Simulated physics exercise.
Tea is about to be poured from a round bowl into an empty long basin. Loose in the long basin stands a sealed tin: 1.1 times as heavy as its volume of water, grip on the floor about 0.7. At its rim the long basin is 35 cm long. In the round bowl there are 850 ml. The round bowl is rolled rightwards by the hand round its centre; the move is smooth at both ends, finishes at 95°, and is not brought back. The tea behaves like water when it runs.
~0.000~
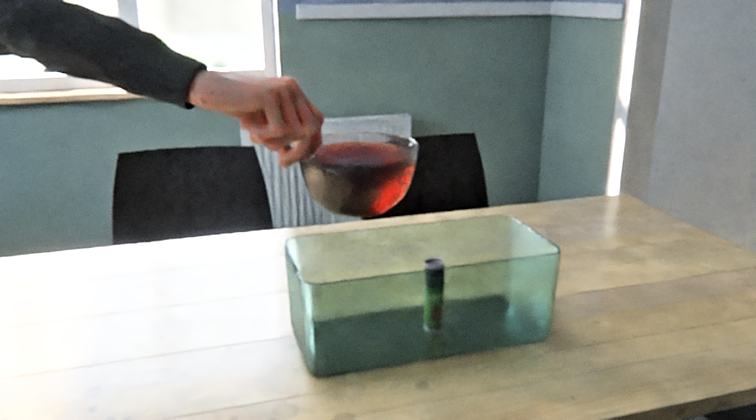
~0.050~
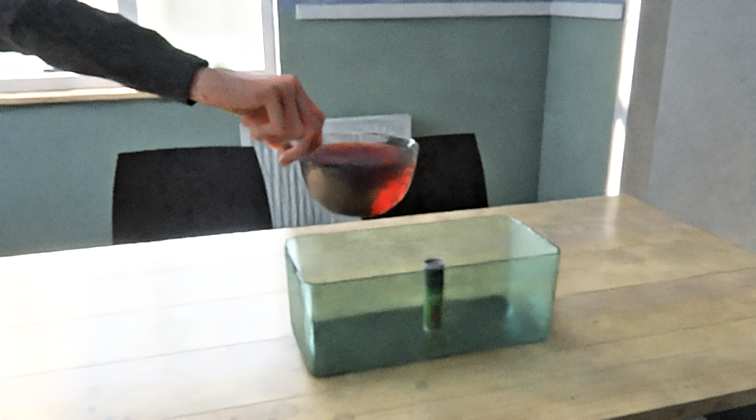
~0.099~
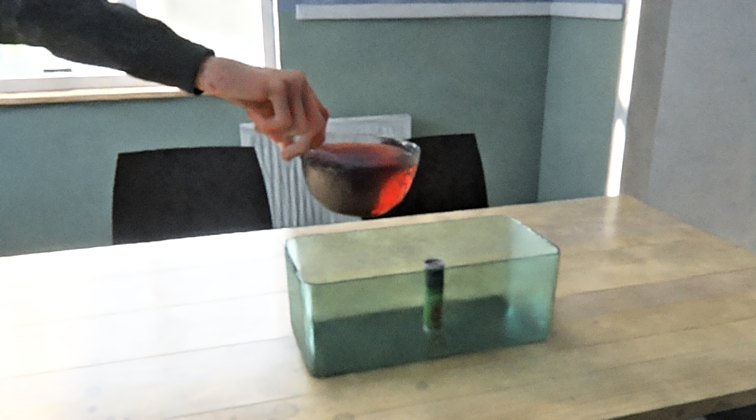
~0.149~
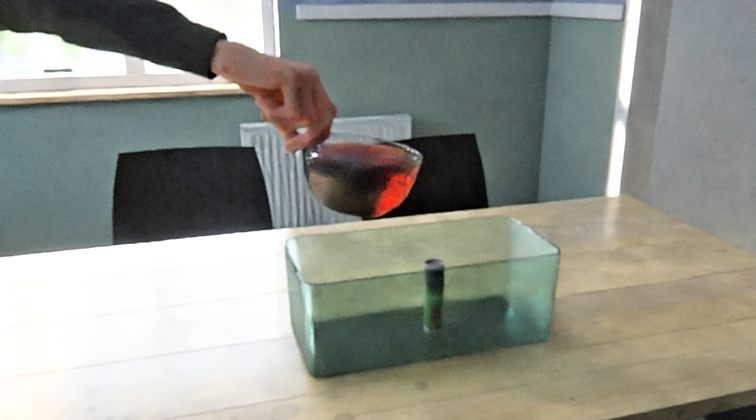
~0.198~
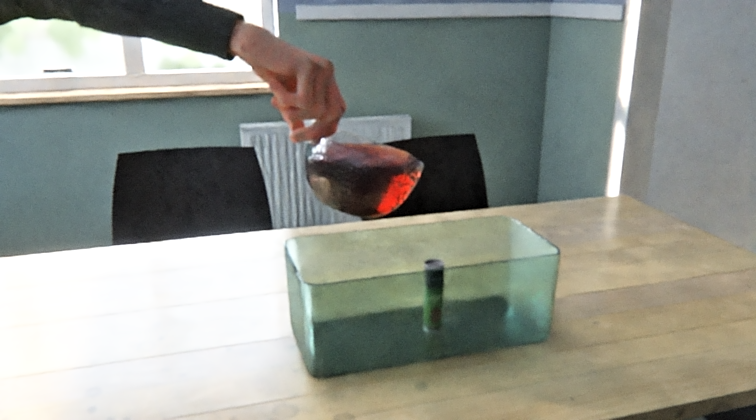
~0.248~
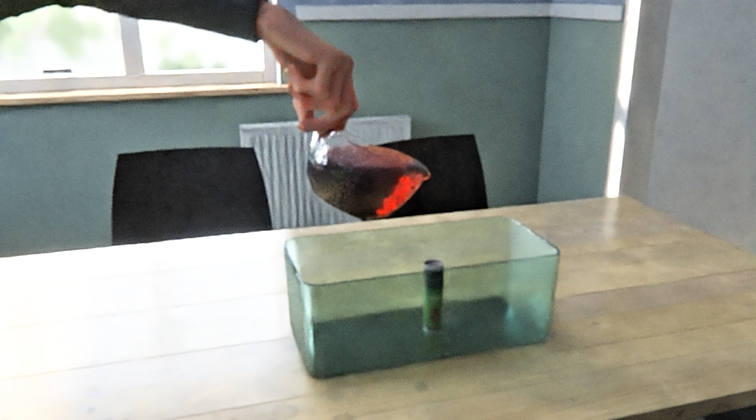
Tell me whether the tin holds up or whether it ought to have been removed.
It stays on its base.
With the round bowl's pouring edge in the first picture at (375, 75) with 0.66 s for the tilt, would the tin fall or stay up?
Then it goes over.
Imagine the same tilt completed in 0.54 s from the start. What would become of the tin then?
The tin stays on its base.
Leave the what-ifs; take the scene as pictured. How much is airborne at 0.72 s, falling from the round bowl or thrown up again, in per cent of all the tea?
Near 5 percent.
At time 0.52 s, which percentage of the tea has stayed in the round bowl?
Around 30 percent.
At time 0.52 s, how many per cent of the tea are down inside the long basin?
Roughly 40 per cent.
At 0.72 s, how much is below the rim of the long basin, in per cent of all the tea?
About 90 %.
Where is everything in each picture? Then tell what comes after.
Tilt 0°; pouring edge (414, 142); surface from (301, 157) to (410, 149); the long basin's rim runs from (293, 262) to (535, 233); the tin's top is at (434, 265), in the first picture.
Tilt 1°; pouring edge (414, 144); surface from (301, 157) to (410, 150), in the second picture.
Tilt 5°; pouring edge (416, 147); surface from (303, 156) to (412, 152), in the third picture.
Tilt 11°; pouring edge (418, 154); surface from (305, 155) to (414, 154), in the fourth picture.
Tilt 20°; pouring edge (419, 163); surface from (308, 156) to (418, 156); 1 per cent is over the edge, in the fifth picture.
Tilt 29°; pouring edge (419, 174); surface from (310, 160) to (417, 167); 5 per cent is over the edge, in the sixth picture.
After 0.52 s the tilt is 85° and 30 per cent is still to pour; the tin stands where it began.
After 0.72 s the tilt is 95° and 4 per cent is still to pour; the tin stands where it began.
After 0.93 s the tilt is 95° and 0 per cent is still to pour; the tin stands where it began.
After 1.16 s the tilt is 95° and 0 per cent is still to pour; the tin stands where it began.
In the end the tin stands where it began.
